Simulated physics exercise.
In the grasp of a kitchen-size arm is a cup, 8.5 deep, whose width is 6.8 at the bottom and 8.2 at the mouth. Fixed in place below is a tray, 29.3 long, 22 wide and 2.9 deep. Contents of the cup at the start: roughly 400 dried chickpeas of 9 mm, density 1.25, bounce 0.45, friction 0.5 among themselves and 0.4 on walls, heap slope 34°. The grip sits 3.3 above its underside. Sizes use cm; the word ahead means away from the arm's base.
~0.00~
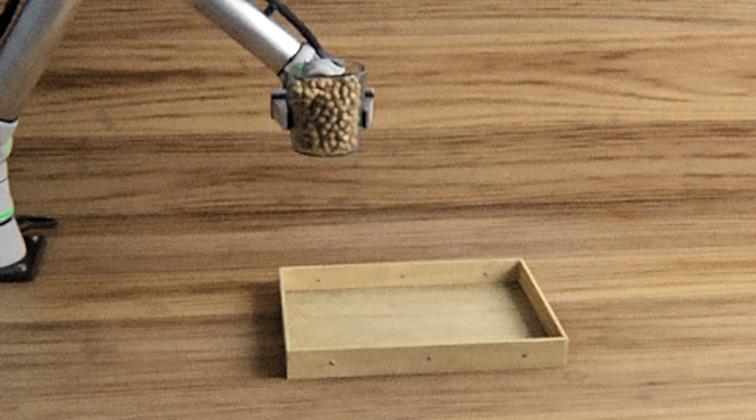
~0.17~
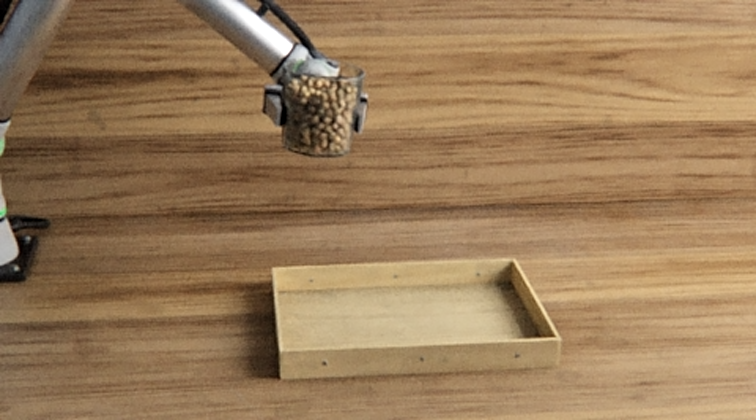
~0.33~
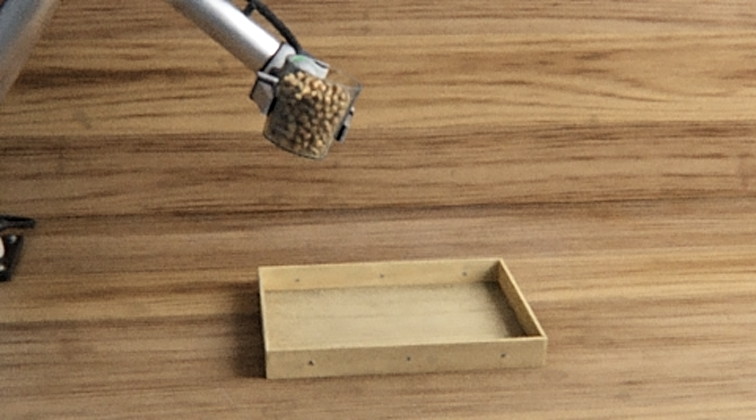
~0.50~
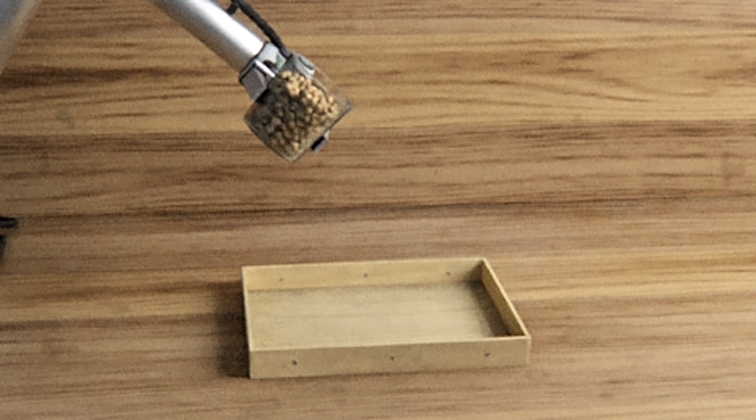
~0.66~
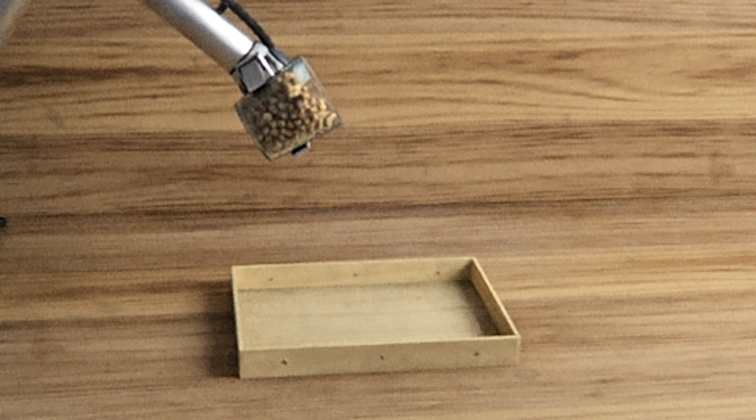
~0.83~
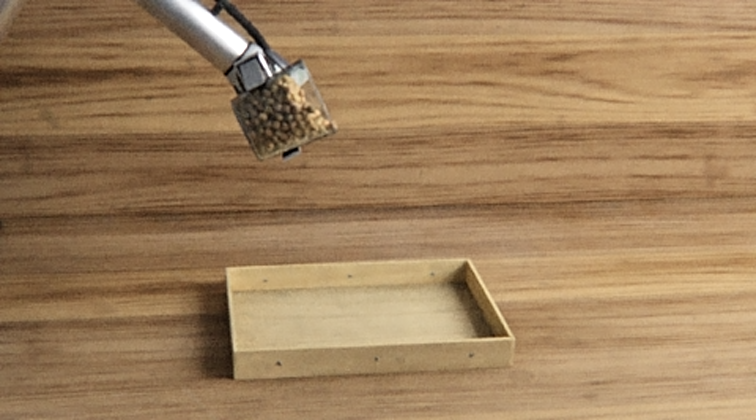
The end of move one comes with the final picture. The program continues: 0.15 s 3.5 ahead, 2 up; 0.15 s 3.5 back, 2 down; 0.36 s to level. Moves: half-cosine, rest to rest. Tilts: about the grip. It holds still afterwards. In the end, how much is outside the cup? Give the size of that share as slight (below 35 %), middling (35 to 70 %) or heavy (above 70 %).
Slight.
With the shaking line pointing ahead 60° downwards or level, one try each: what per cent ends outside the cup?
0 and 15 %.
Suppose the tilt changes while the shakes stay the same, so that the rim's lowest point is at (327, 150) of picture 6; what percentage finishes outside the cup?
Somewhere around 65 %.
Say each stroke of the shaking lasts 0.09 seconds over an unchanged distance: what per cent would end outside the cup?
That would give around 70 per cent.
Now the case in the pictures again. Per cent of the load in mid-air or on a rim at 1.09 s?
Some 7 percent.
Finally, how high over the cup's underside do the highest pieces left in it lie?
Around 7.5 cm up.
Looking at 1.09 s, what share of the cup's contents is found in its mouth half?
Something near 60 per cent is there.
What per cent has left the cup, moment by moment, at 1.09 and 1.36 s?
About 10, 20.
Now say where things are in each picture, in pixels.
Cup middle at (326, 109), level; upper third of the load around (327, 95), from x 295 to 360, top at y 80; 400 in the cup, in the first frame.
Cup middle at (320, 110), tilted 6° forward; upper third of the load around (320, 96), from x 290 to 355, top at y 80, in the second frame.
Cup middle at (309, 110), tilted 22° forward; upper third of the load around (306, 96), from x 270 to 345, top at y 80, in the third frame.
Cup middle at (295, 111), tilted 42° forward; upper third of the load around (291, 98), from x 250 to 335, top at y 75, in the fourth frame.
Cup middle at (286, 112), tilted 58° forward; upper third of the load around (281, 98), from x 245 to 330, top at y 75, in the fifth frame.
Cup middle at (281, 114), tilted 64° forward; upper third of the load around (277, 100), from x 240 to 335, top at y 80; 400 in the cup, in the sixth frame.
After 1.09 s, tilted 64° forward, highest piece 28 above the table; 370 in the cup, 1 in the tray, 29 in flight or on a rim.
After 1.36 s, tilted 19° forward, highest piece 30 above the table; 322 in the cup, 74 in the tray, 1 on the table or floor, 3 in flight or on a rim.
After 1.69 s, level, highest piece 29 above the table; 322 in the cup, 76 in the tray, 2 on the table or floor.
After 2.74 s, level, highest piece 29 above the table; 322 in the cup, 76 in the tray, 2 on the table or floor.
At rest, 322 in the cup, 76 in the tray, 2 on the table or floor. That is 20 % outside the cup.
